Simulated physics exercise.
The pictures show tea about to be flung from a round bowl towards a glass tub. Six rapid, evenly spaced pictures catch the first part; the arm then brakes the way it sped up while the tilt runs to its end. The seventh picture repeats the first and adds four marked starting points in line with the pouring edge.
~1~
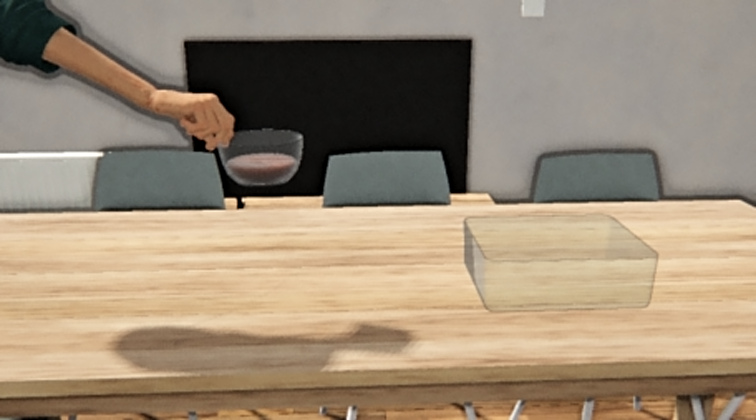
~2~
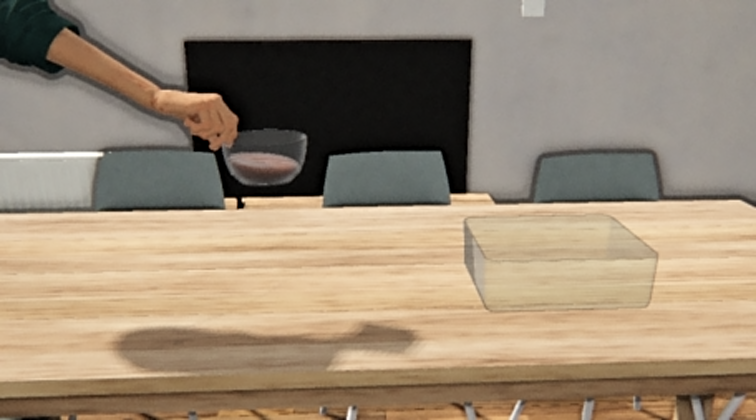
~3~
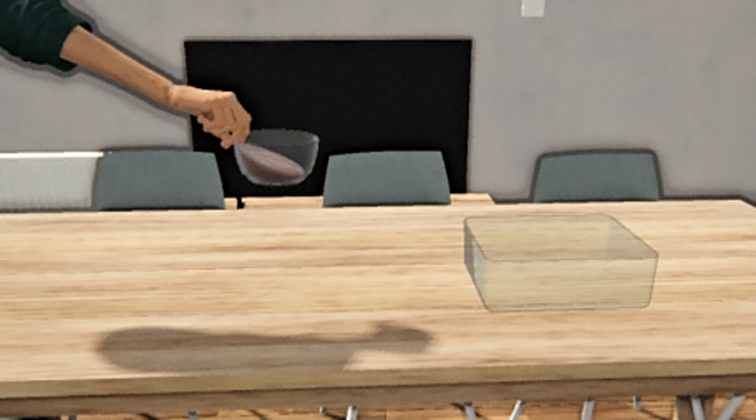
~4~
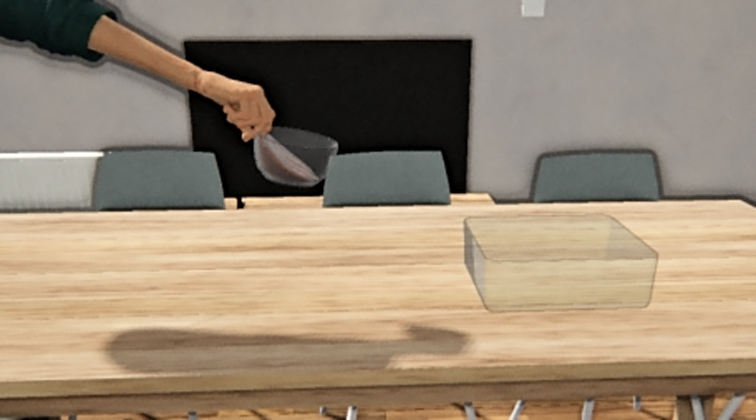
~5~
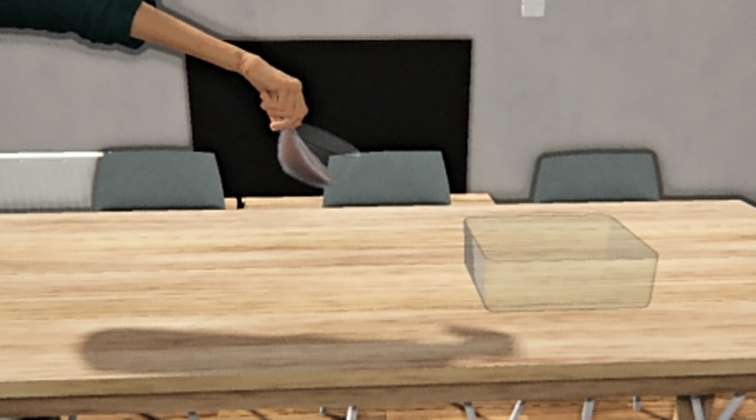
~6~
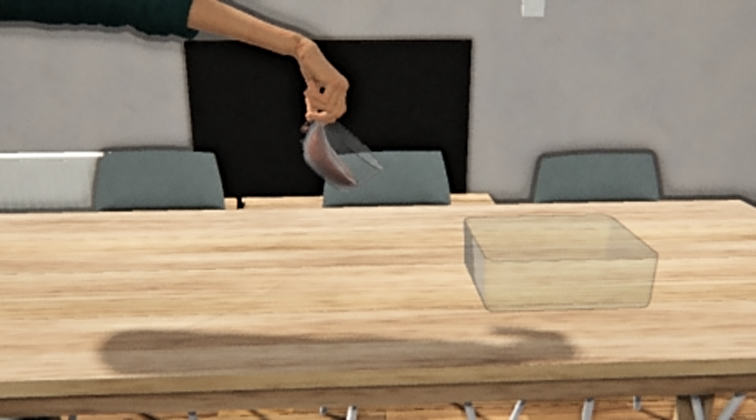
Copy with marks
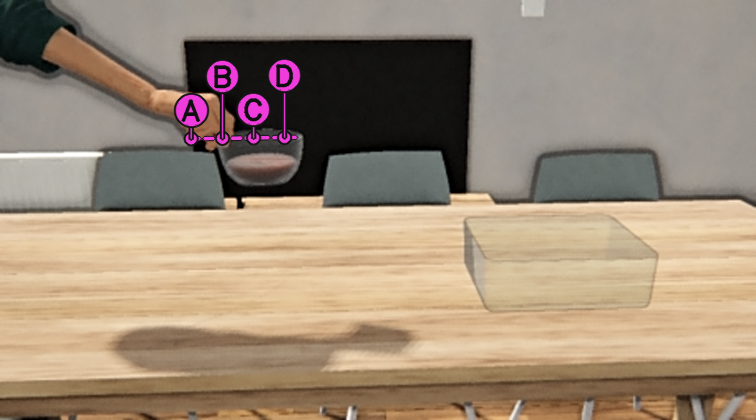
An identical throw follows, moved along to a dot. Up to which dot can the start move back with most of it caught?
The answer is place D.
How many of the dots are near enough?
One of the four.
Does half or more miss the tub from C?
Yes, that goes wrong.
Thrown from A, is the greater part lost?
Yes.
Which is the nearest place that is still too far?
It is C.
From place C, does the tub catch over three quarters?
No, less.
On the marked copy, A at (191, 138); B at (222, 138); C at (253, 137); D at (284, 137).
For place A, about 0 % lands in the tub, 96 % falls short and 4 % goes beside or beyond.
For place B, about 5 % lands in the tub, 88 % falls short and 7 % goes beside or beyond.
For place C, about 37 % lands in the tub, 53 % falls short and 10 % goes beside or beyond.
For place D, about 64 % lands in the tub, 19 % falls short and 17 % goes beside or beyond.
